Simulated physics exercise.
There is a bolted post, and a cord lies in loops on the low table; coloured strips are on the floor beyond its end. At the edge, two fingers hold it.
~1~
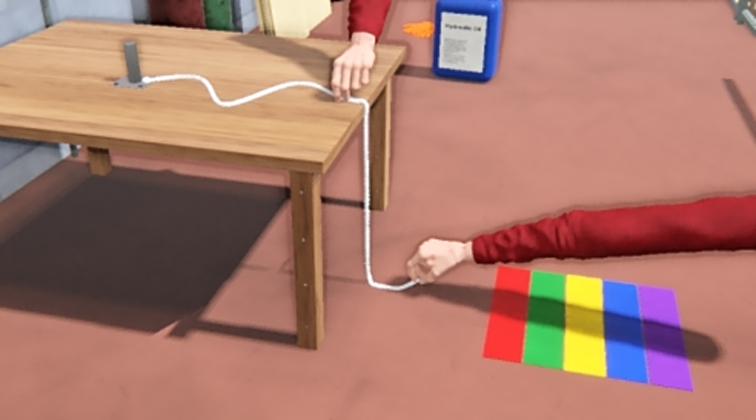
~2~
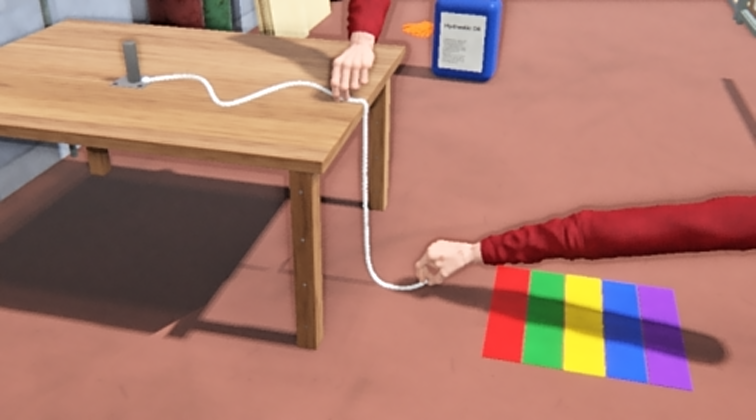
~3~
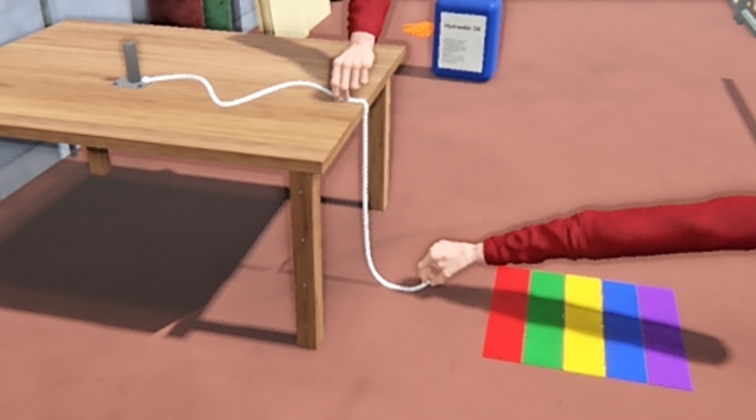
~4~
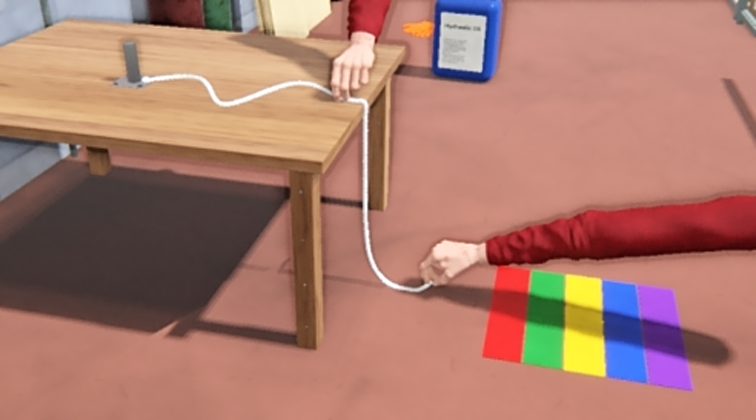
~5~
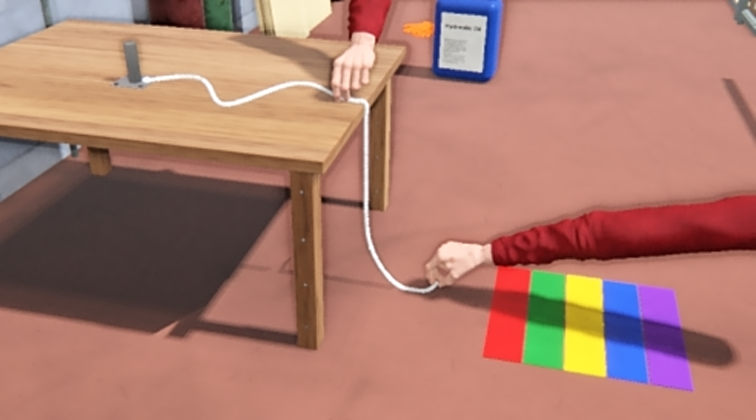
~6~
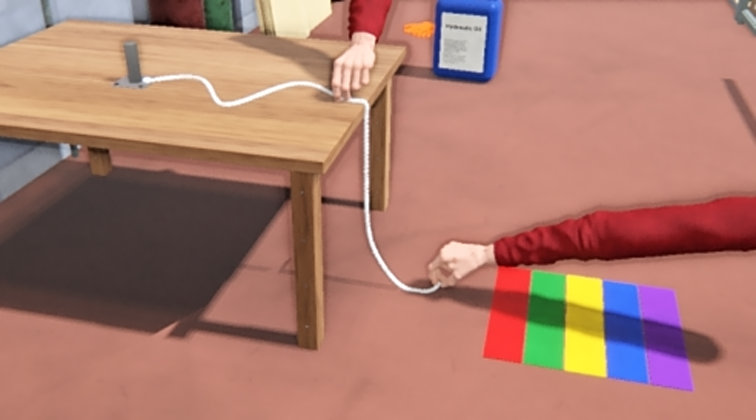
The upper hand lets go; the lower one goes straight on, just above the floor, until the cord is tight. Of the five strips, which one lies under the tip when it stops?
The purple strip.
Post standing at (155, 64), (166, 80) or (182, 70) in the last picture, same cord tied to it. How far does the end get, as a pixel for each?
Try 1 about (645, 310), try 2 about (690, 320), try 3 about (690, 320).
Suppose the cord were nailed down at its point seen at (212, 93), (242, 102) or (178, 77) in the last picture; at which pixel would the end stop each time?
Per try (px, approx.): (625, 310); (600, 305); (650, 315).
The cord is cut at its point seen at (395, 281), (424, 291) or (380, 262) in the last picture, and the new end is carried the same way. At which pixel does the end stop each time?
In order, it comes to rest around (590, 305), (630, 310) and (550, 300).
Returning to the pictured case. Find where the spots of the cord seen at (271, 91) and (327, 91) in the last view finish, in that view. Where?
You'll find the first mark at (335, 102) and the second mark at (400, 134).
Soon after, end near (584, 304); over yellow.
After that, end near (631, 311); over blue.
At the stop, end near (659, 315); over purple. It halts on the purple strip.
